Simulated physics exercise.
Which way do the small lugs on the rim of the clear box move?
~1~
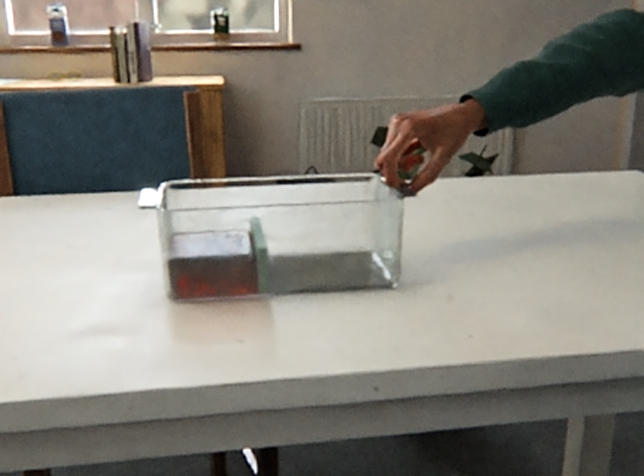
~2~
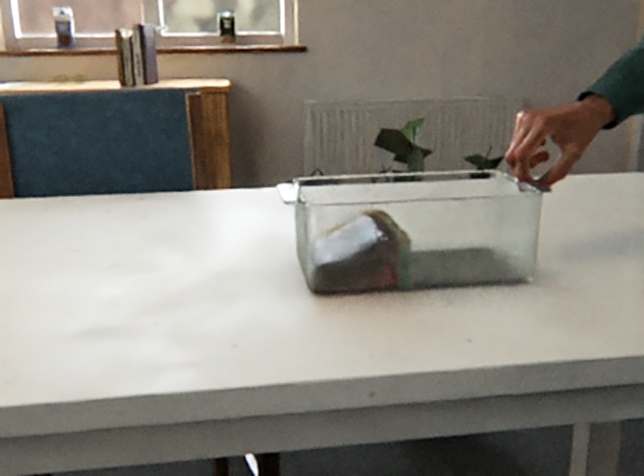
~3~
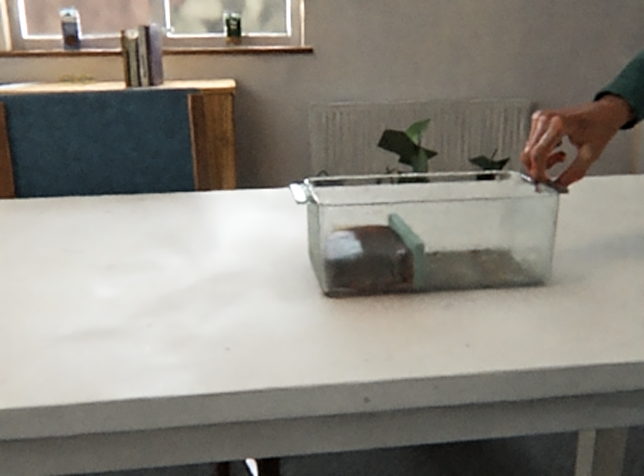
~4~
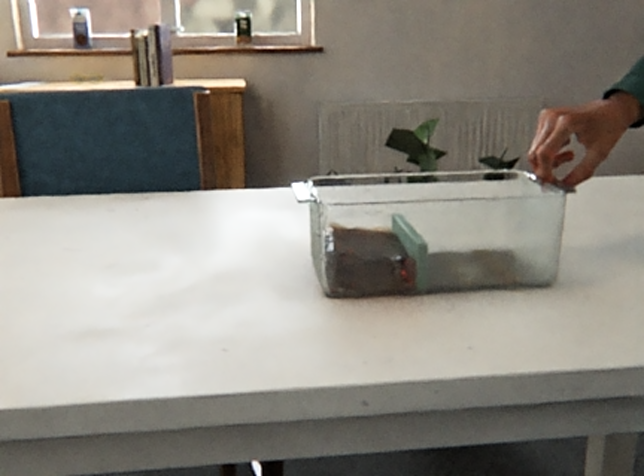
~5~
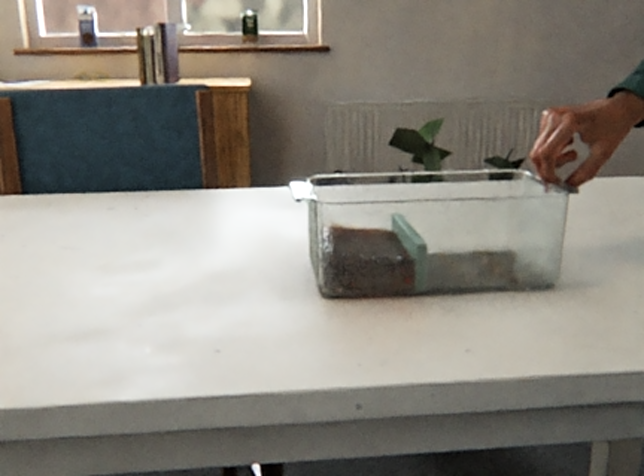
The lugs move to the right along with the box as the hand pulls it across the table.
